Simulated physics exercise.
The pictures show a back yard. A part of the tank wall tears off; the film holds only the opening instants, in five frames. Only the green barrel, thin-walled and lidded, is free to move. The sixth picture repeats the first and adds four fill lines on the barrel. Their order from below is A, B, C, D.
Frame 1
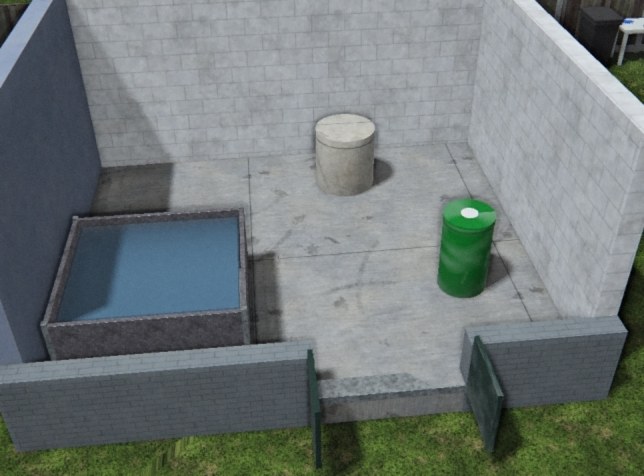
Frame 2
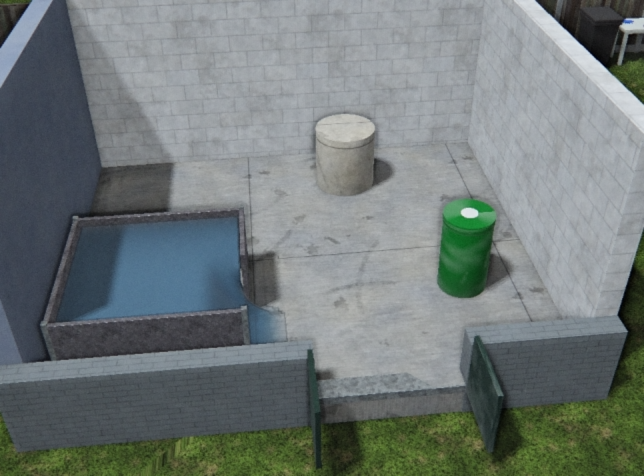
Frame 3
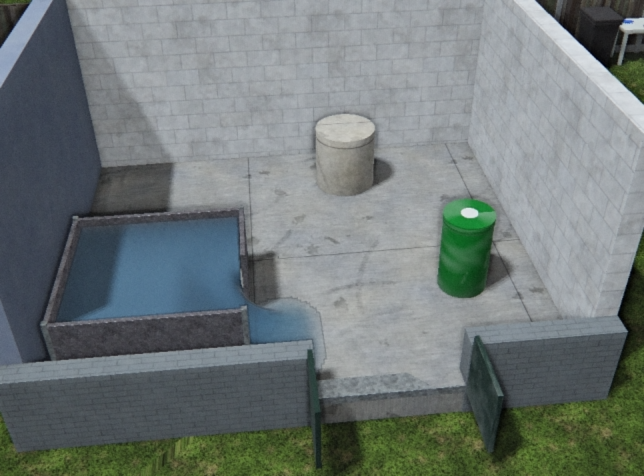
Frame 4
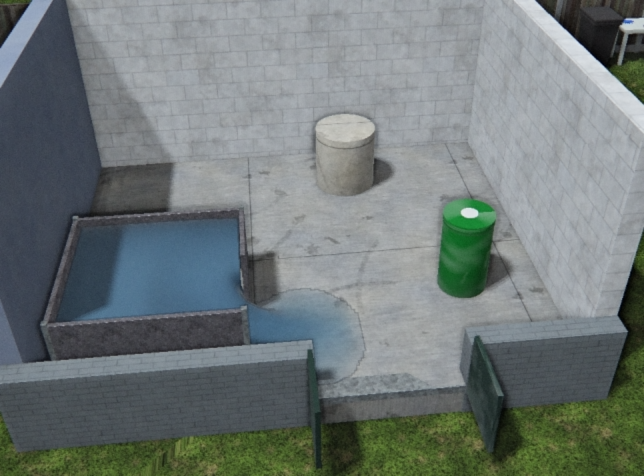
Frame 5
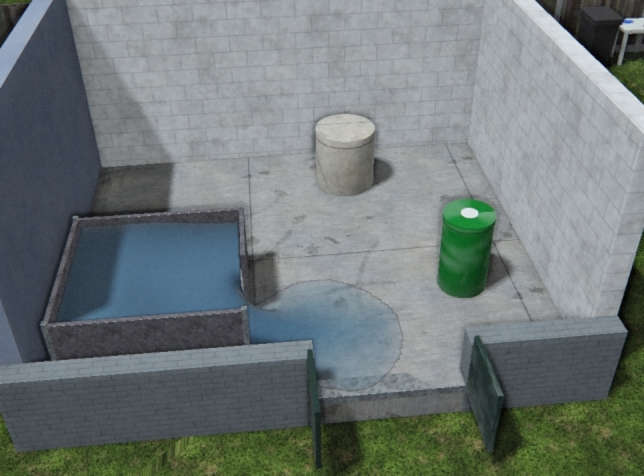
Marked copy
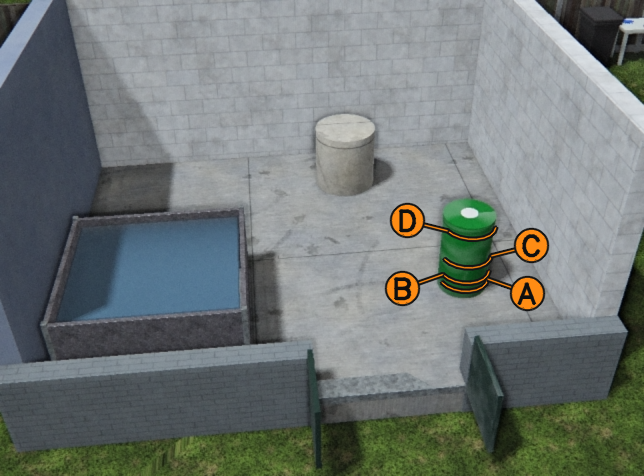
In the video, water flows from the right side of a full square tank in a walled yard and spreads across the concrete floor in a widening puddle, while a green barrel and a stone cylinder stay still.
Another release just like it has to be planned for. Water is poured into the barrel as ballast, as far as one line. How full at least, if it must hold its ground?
Use line C.
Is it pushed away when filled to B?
Yes.
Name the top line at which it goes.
B.
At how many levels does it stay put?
Two of them.
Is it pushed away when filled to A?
Yes.
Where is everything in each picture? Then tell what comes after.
Lid of the green barrel at (470, 213); tank full, its middle at (154, 267); open gate at (389, 337).
Water covers 2 % of the ground and is seen nearest the barrel at (271, 311).
Water covers 4 % of the ground and is seen nearest the barrel at (306, 313).
Water covers 7 % of the ground and is seen nearest the barrel at (341, 311).
Lid of the green barrel at (470, 213); water covers 10 % of the ground and is seen nearest the barrel at (367, 298).
On the marked copy, A at (469, 291); B at (470, 283); C at (472, 267); D at (476, 239); from the bottom up A, B, C, D.
For line A, it is pushed about 5 times its own width away.
For line B, it is pushed about its own width away.
For line C, it does not move.
For line D, it does not move.
